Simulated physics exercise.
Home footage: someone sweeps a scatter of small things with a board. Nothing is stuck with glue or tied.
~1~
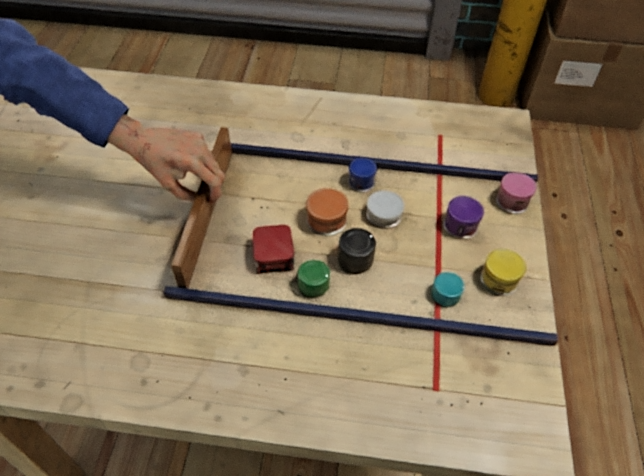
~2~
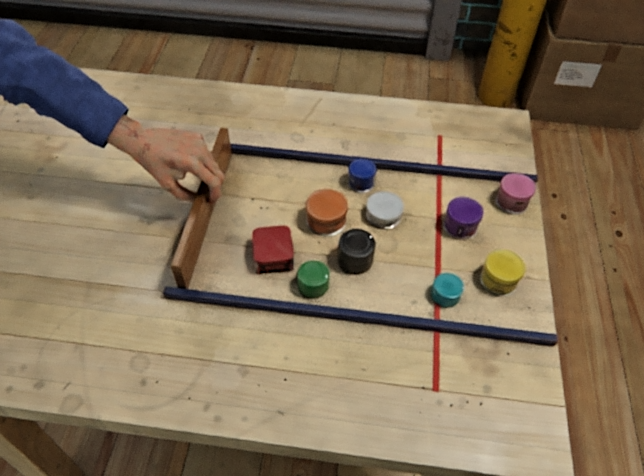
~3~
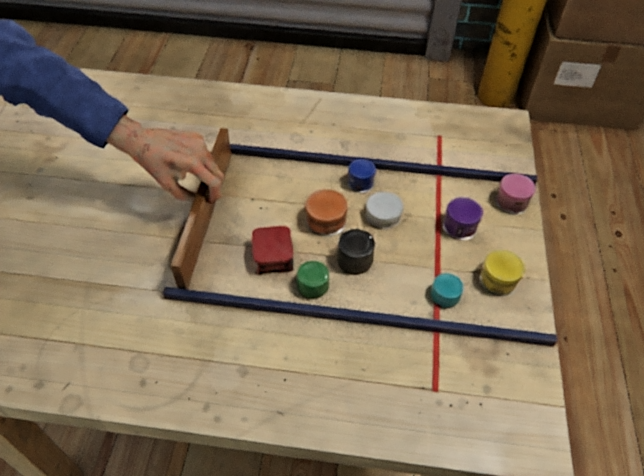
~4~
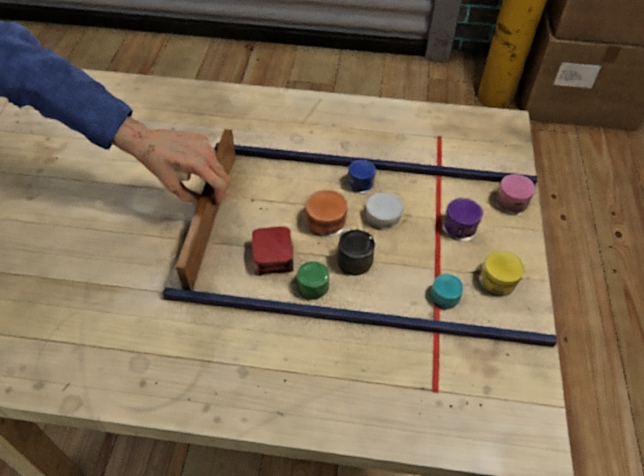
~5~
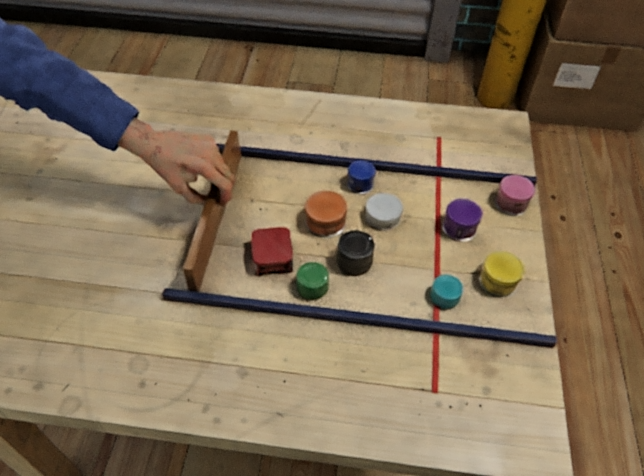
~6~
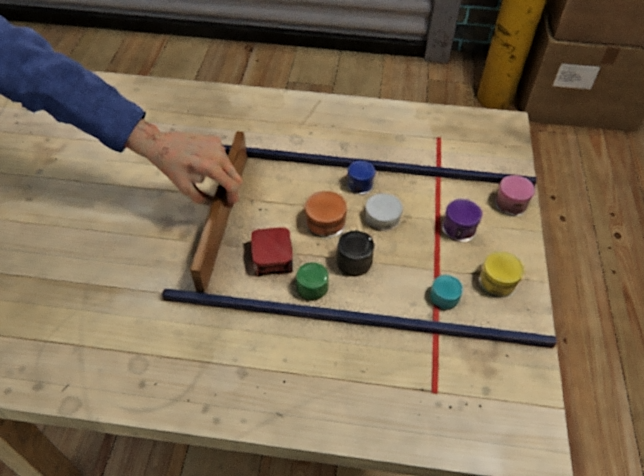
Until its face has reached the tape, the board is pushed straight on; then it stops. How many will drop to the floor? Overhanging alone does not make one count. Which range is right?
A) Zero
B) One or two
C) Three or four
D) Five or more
Zero (A).
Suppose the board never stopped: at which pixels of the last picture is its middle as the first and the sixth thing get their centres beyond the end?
About (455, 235) and about (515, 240).
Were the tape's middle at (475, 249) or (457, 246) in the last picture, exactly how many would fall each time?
Respectively 1 and 1.
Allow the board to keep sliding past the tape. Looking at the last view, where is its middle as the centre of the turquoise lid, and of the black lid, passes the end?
The middle is at (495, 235) when it's the turquoise lid, and at (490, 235) when it's the black lid.
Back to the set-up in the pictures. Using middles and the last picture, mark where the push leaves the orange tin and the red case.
About (460, 229), and about (457, 276).
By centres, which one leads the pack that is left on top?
Answer: The yellow pot.
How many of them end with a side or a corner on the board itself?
That makes 4.
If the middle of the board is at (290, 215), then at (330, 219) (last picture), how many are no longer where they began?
Counts: 2 and 5.
Soon after, none off yet; pink pot at rest near (514, 196); yellow pot at rest near (501, 274); purple pot at rest near (462, 220).
At rest, the number that fall off is zero.
